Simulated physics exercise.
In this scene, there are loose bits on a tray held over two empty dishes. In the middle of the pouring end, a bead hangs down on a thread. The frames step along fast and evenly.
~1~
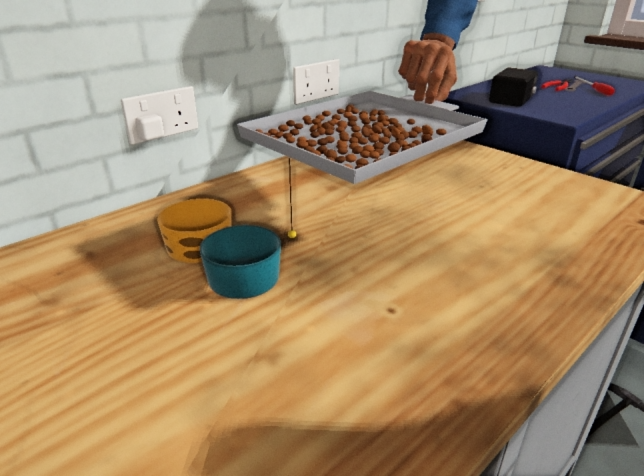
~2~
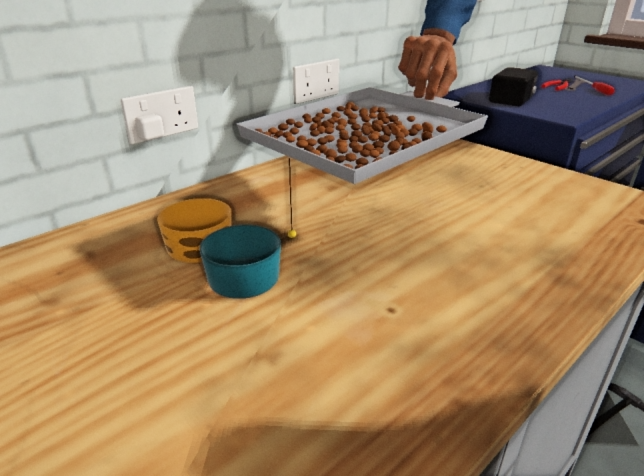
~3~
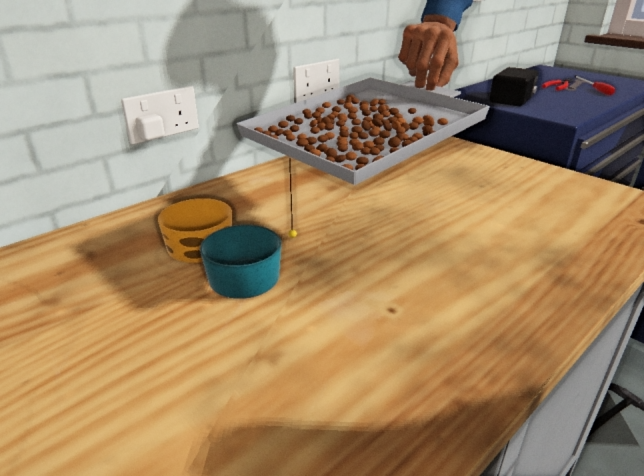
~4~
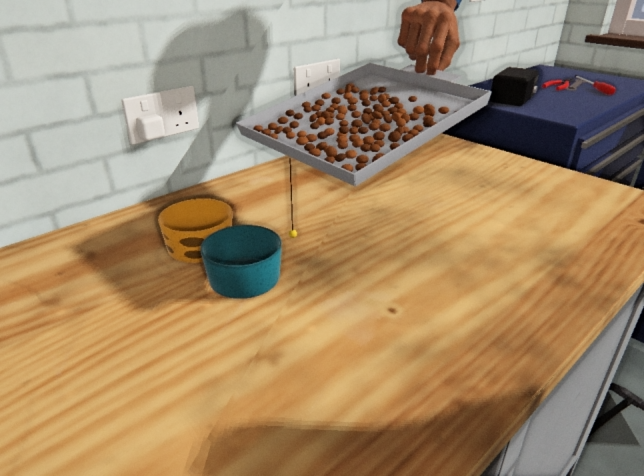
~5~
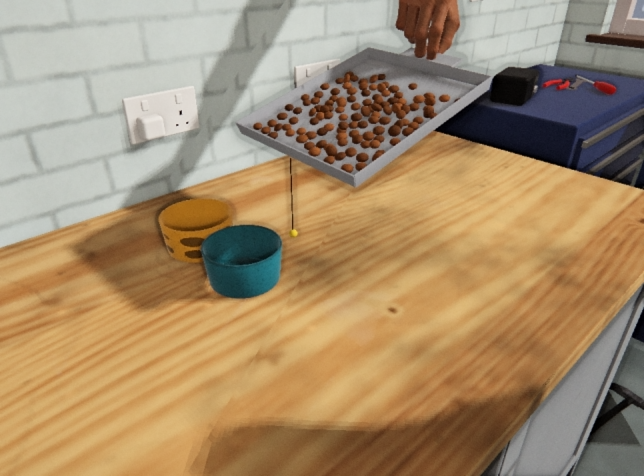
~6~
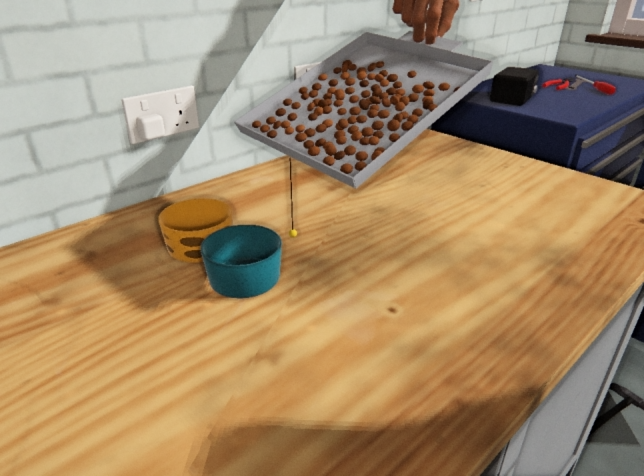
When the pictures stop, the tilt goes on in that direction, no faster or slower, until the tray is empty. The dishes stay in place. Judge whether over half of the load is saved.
Compared with the spill, the catch will be smaller.
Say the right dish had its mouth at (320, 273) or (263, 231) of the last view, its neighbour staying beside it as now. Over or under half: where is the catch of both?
Taking the places in turn, it's past half and then shy of half.
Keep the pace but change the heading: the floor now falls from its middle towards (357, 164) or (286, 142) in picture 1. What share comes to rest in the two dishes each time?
0 % then 50 %, roughly.
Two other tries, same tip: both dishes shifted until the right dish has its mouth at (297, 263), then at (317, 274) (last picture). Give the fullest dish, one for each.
Result, try one: The dish further right; try two: The dish further right.
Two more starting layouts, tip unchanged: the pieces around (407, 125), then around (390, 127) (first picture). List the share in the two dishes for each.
You'd get about 10 per cent first and about 10 per cent second.
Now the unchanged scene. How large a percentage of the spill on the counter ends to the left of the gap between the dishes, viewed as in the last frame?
That's about 10 per cent of the spill.
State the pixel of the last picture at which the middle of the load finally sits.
Once it all stops, the middle lies near (281, 316).
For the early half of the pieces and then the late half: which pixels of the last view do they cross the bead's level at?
First part (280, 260), rest (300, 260).
Just after the last frame, tray tipped steeply; almost all on the tray; about a tenth in the air.
A moment on, tray tipped past a quarter turn; roughly a quarter on the tray; about a tenth in the right dish; roughly half outside both; about a tenth in the air.
Further on, tray tipped past a quarter turn; roughly a quarter in the right dish; the larger part outside both.
When it is over, tray tipped past a quarter turn; roughly a quarter in the right dish; not one in the left dish; the larger part outside both.
